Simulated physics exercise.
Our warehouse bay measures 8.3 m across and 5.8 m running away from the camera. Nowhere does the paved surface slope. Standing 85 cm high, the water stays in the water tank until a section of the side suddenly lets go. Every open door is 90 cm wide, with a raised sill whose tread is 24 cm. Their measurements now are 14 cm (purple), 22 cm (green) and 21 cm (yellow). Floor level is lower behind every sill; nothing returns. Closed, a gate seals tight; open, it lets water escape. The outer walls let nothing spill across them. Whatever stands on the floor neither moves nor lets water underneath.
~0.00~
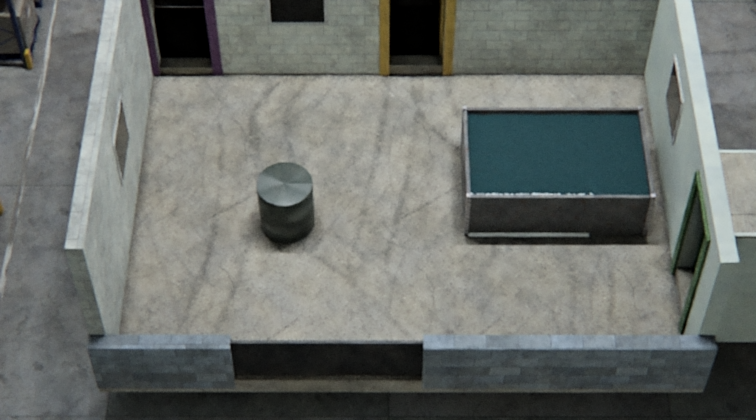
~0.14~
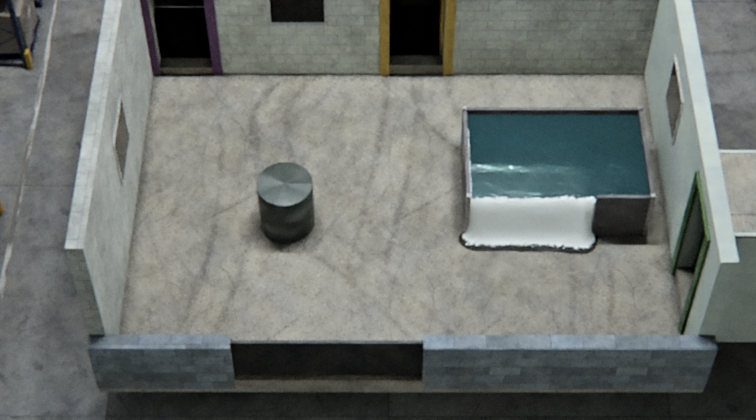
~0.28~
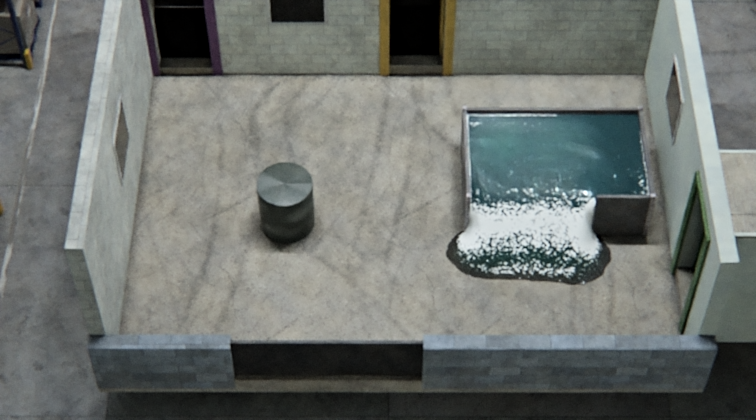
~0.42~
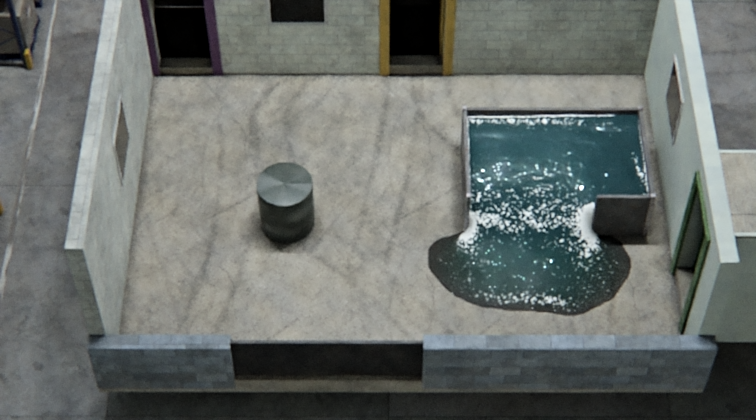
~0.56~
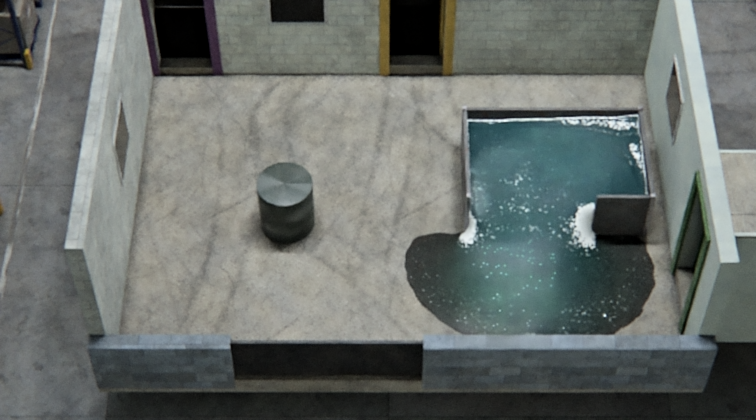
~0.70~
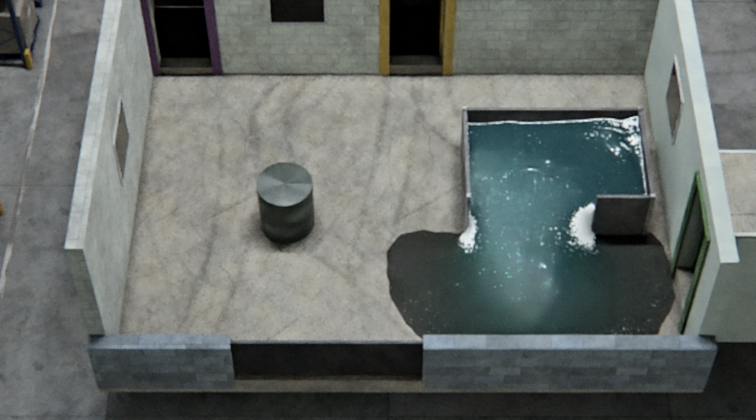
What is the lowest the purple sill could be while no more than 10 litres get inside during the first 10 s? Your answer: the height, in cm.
About 18 cm.
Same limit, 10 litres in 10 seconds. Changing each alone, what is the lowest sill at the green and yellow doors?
You'd want about 23 centimetres at green and about 8.0 centimetres at yellow.
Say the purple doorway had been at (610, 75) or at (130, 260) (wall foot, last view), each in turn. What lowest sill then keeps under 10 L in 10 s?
You'd want about 19 cm there first, then about 19 cm.
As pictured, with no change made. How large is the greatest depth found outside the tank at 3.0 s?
It gets to close to 37 centimetres there.
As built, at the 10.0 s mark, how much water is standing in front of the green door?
About 10.0 centimetres deep.
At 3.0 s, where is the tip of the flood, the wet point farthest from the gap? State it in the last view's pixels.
The farthest wet point sits near (116, 366) in the last view.
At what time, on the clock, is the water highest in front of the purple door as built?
Near 5.0 seconds.
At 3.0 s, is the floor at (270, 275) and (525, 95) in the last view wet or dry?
First spot soaked, second spot untouched.
After 1.4 s water covers 25 % of the floor, deepest (56 cm) near (514, 366); it has not reached the purple door.
After 3.0 s water covers 45 % of the floor, deepest (37 cm) near (116, 366); it has not reached the purple door.
After 10.0 s water covers 100 % of the floor, deepest (14 cm) near (153, 83); 14 cm at the purple door, 46 litres in over its 14 cm sill.
At the purple door as built, the water arrived by 4.5 s and peaked near 21 cm at 5.2 s.
Run again over the same 10 s with other heights there, 39 litres in over 14.5 cm, 3 litres over 20 cm. The limit of 10 litres is kept from about 18 cm up.
